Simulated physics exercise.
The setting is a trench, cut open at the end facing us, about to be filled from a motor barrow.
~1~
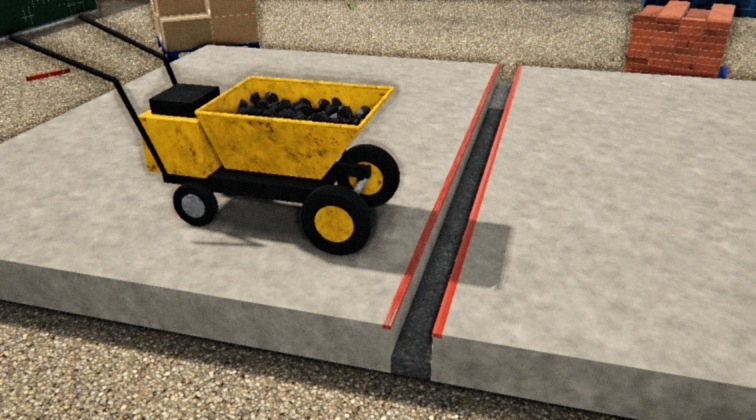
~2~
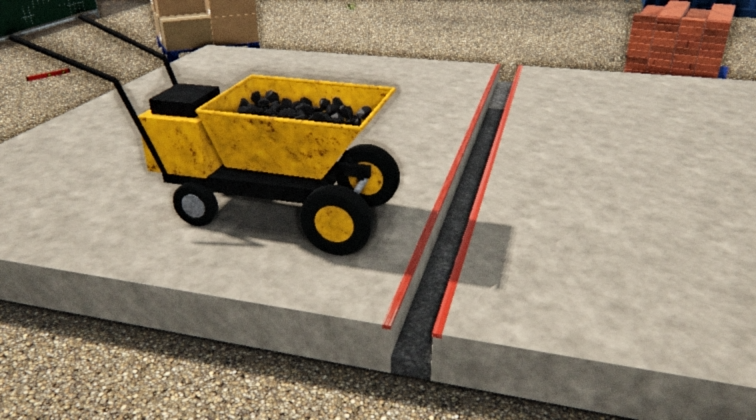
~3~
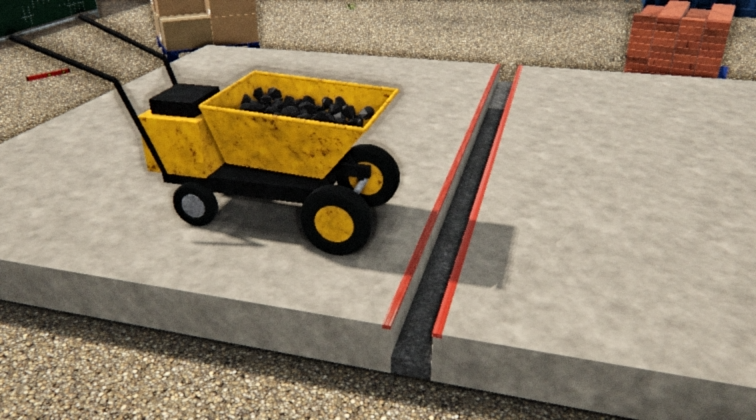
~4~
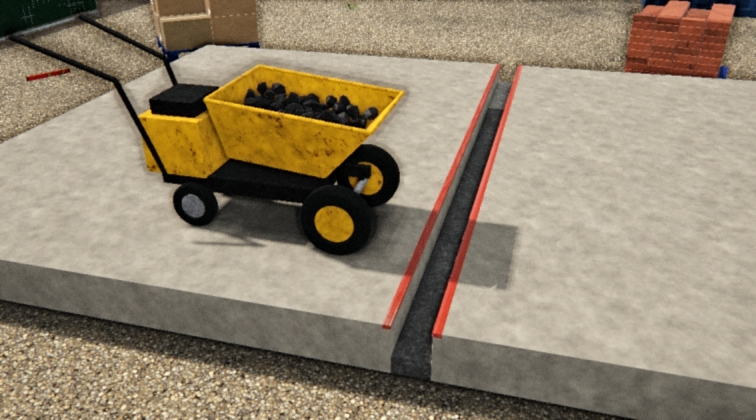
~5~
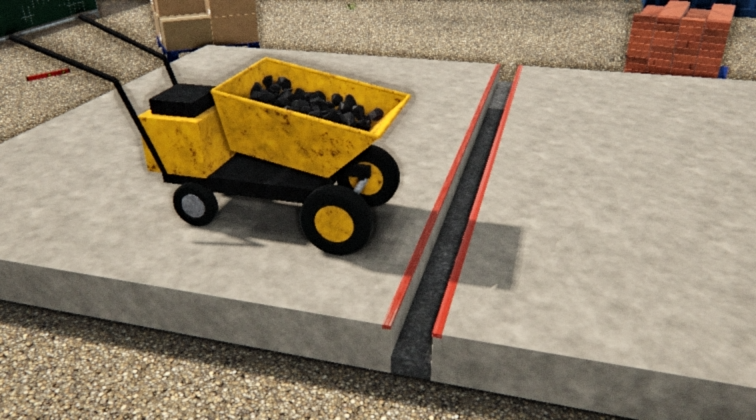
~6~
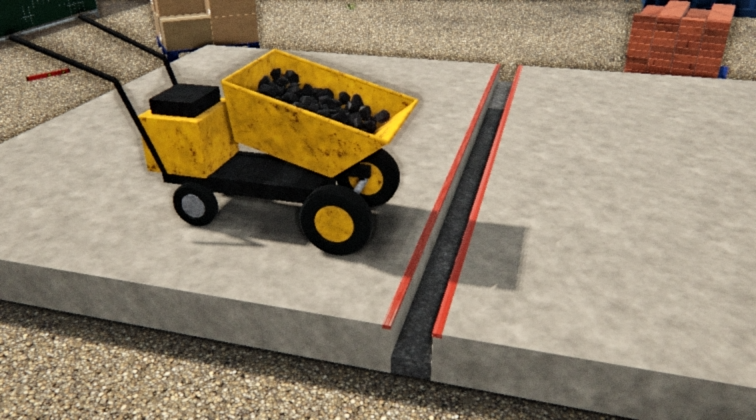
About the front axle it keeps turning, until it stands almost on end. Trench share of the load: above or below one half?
Below.
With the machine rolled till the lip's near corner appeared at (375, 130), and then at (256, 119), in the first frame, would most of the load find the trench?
Okay, first it's a smaller portion, and then it's a smaller portion.
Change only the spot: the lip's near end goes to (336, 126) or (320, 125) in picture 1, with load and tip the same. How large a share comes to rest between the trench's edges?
Estimates: 60 %, 60 %.
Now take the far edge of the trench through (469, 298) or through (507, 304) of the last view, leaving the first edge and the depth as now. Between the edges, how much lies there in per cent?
The first case gives around 70 percent, and the second around 100 percent.
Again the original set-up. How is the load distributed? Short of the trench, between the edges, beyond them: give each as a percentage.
Roughly: Short 0, between 15, beyond 65 per cent.
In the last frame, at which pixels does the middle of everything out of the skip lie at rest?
Somewhere close to (492, 240) in the last picture.
Just after the last frame, skip tipped steeply; every one in the skip.
A moment on, skip tipped right over; the larger part in the skip; just a few in or heaped over the trench; about a tenth beyond it; just a few falling.
Further on, skip tipped right over; roughly a quarter in the skip; about a tenth in or heaped over the trench; roughly two thirds beyond it; just a few falling.
When it is over, skip tipped right over; roughly a quarter in the skip; about a tenth in or heaped over the trench; roughly two thirds beyond it.
